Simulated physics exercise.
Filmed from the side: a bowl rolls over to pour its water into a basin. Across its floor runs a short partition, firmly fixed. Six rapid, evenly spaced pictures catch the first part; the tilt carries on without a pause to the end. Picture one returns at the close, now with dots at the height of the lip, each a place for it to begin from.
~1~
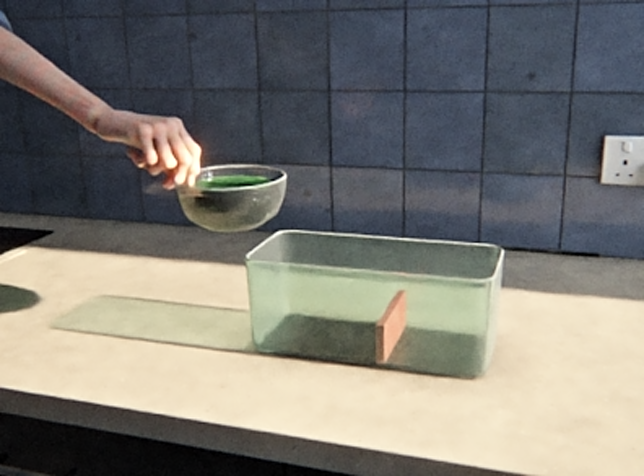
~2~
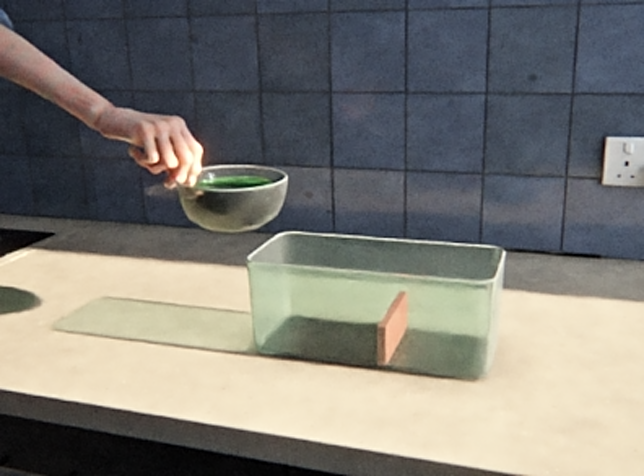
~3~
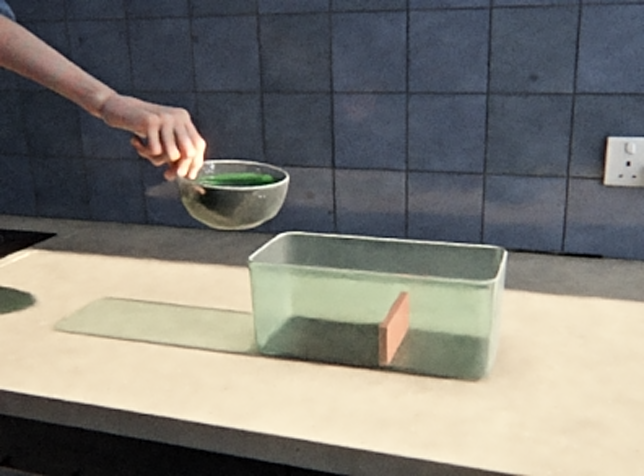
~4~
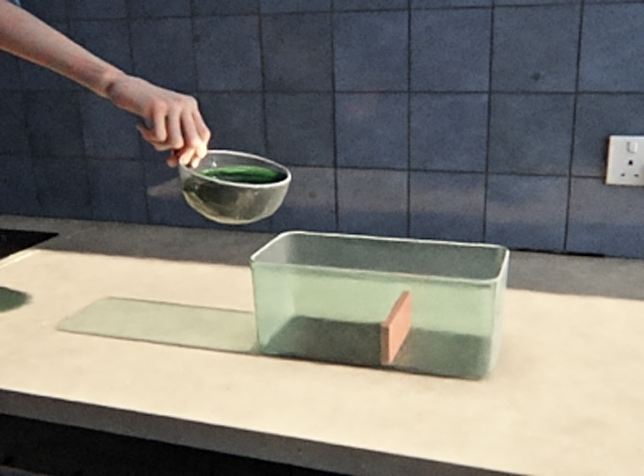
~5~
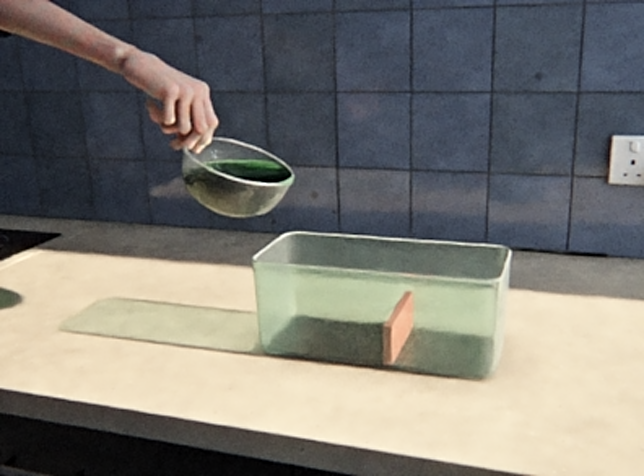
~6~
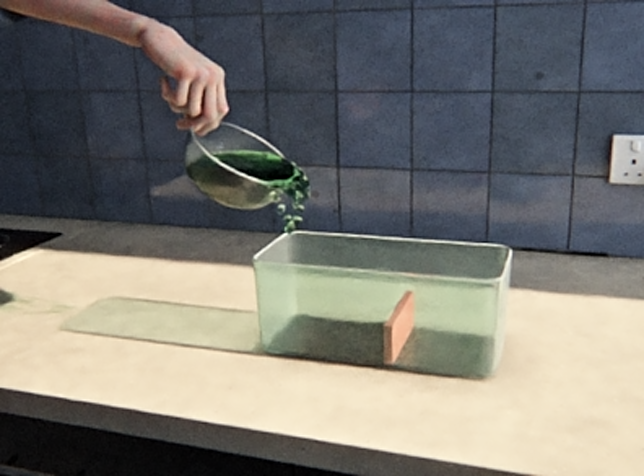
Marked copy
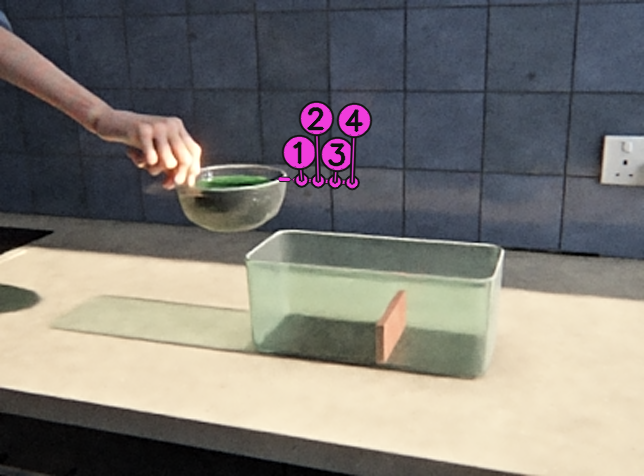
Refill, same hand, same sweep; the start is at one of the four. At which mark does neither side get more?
Take 2.
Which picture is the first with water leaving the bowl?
Picture 5.
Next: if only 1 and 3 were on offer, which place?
The answer is 3.
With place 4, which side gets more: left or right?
More ends on the right.
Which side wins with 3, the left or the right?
The right side.
On the marked copy, 1 at (301, 180); 2 at (318, 180); 3 at (335, 181); 4 at (352, 182).
With 1, about 91 % ends left of the wall and 8 % right of it.
With 2, about 52 % ends left of the wall and 48 % right of it.
With 3, about 19 % ends left of the wall and 81 % right of it.
With 4, about 5 % ends left of the wall and 95 % right of it.
